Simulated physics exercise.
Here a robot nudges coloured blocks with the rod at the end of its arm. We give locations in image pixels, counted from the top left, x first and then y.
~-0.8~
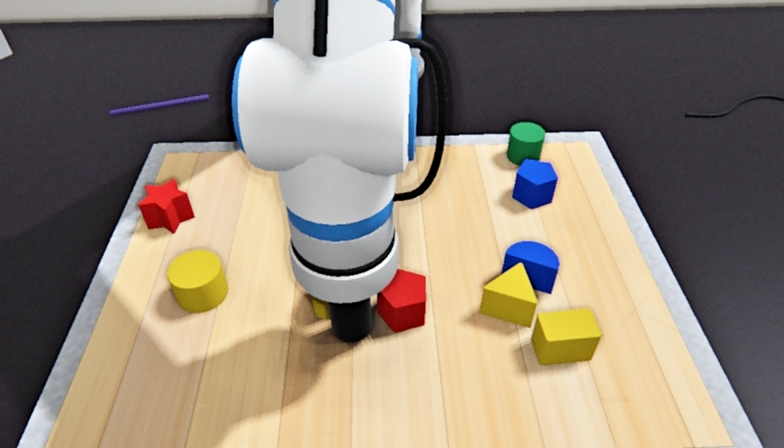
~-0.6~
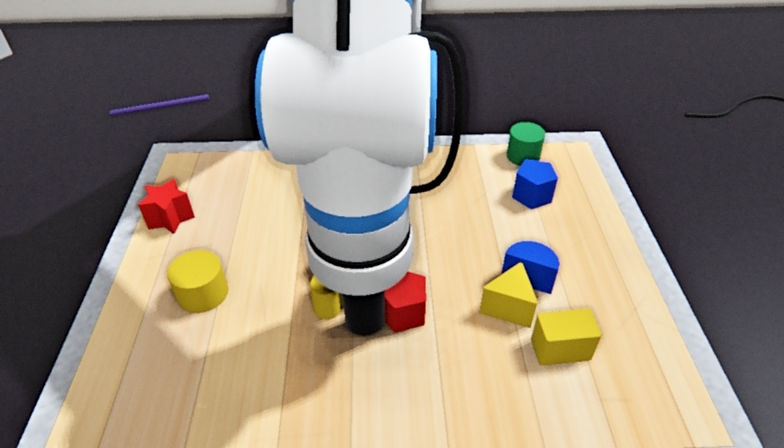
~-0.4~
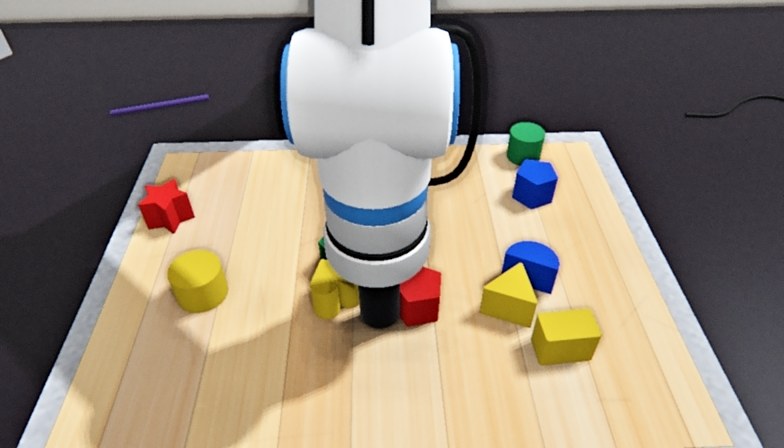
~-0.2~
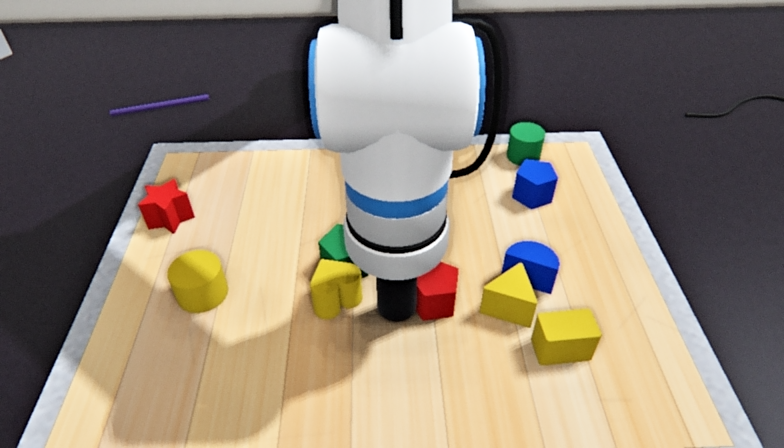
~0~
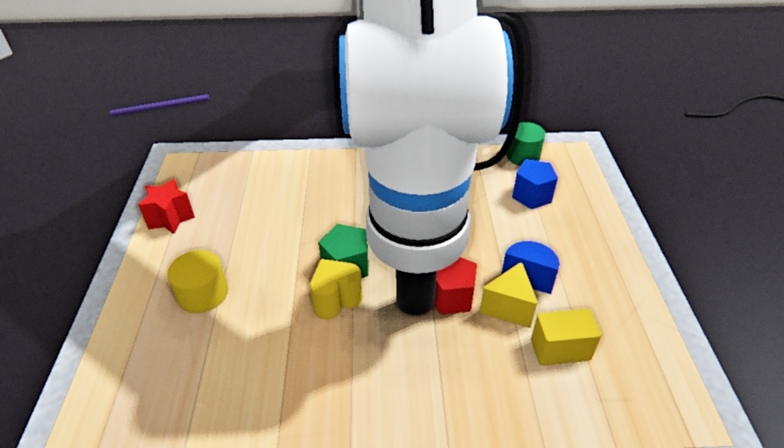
The robot arm's black rod pushes the red pentagon right toward the yellow three-sided block.
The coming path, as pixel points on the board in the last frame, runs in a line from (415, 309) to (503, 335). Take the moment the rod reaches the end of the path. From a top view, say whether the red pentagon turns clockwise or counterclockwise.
Verdict: Counterclockwise.
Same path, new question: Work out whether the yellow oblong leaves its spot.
Its place stays the same.
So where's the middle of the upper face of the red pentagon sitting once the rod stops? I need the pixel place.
Its top centre lands on (478, 267).
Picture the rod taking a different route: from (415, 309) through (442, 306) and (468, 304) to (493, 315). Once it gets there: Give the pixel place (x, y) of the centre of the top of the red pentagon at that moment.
For the centre of its top, I'd go with (501, 255).
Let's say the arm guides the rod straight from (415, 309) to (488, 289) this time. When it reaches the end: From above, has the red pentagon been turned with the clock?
No, that is not how it ends up.
The first path, step by step. Halfway along, rod (459, 314); red pentagon (477, 268), turned 35° anticlockwise.
At the end, rod (505, 327); red pentagon (478, 267), turned 40° anticlockwise; yellow three-sided block (518, 283); yellow oblong unmoved.
